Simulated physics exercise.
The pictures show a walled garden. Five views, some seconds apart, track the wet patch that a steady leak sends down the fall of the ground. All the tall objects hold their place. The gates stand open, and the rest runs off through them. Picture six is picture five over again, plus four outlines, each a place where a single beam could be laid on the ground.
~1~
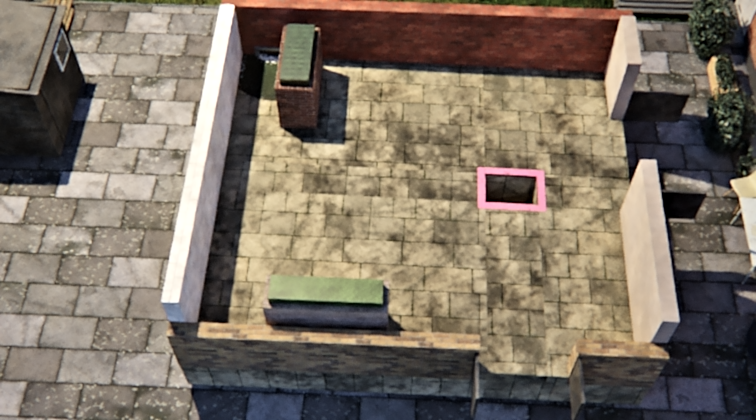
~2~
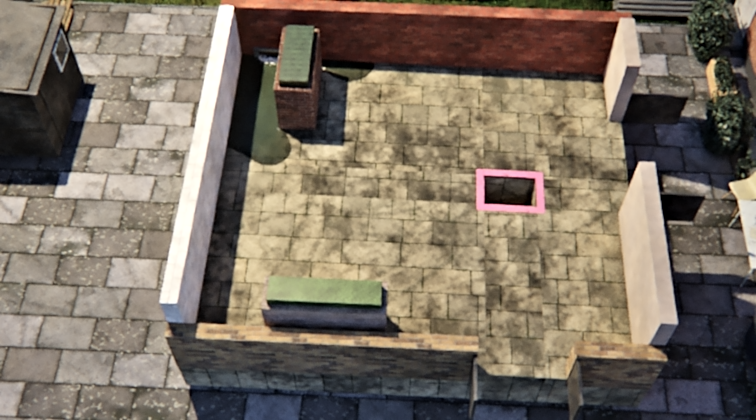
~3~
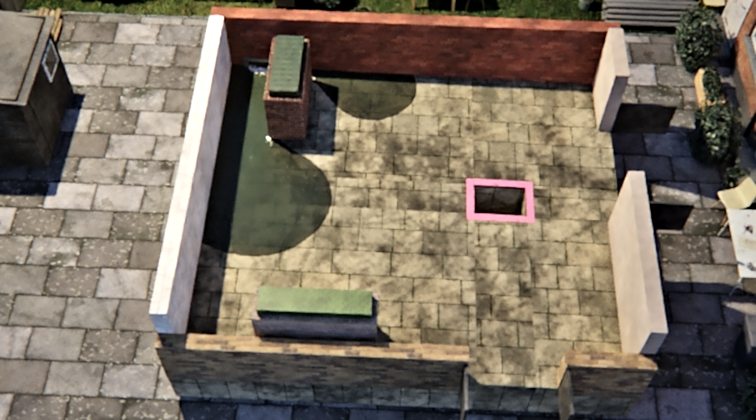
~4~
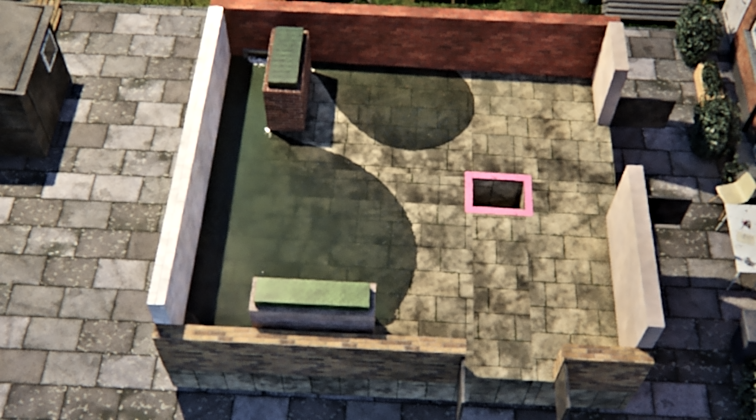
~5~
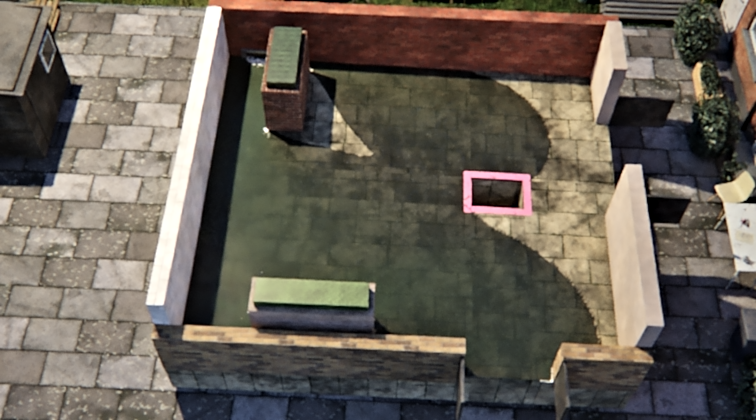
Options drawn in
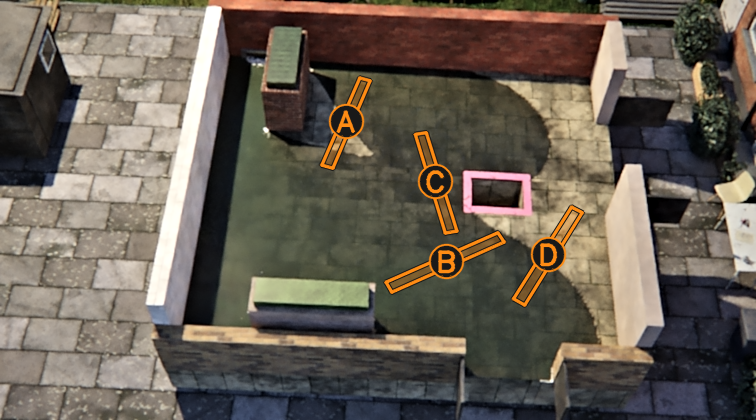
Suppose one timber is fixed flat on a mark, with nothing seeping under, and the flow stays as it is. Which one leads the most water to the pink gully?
Take B.
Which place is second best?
D it is.
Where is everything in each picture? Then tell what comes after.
In the first frame, outfall at (272, 52); pink gully at (511, 189); open gate at (521, 361); open gate at (614, 164); 3 % of the ground under water, visible out to (238, 86); pink gully still dry.
In the second frame, 7 % of the ground under water, visible out to (267, 155); pink gully still dry.
In the third frame, 19 % of the ground under water, visible out to (256, 249); pink gully still dry.
In the fourth frame, 41 % of the ground under water, visible out to (391, 314); pink gully still dry.
In the fifth frame, 70 % of the ground under water, visible out to (593, 329); pink gully still dry.
In orange, A from (327, 166) to (364, 79); B from (388, 287) to (500, 237); C from (420, 133) to (451, 232); D from (519, 301) to (576, 209).
Choosing A, about 10 % of the stream goes into the pink gully, about 90 % out by the gates.
Choosing B, about 34 % of the stream goes into the pink gully, about 66 % out by the gates.
Choosing C, about 11 % of the stream goes into the pink gully, about 89 % out by the gates.
Choosing D, about 16 % of the stream goes into the pink gully, about 83 % out by the gates.
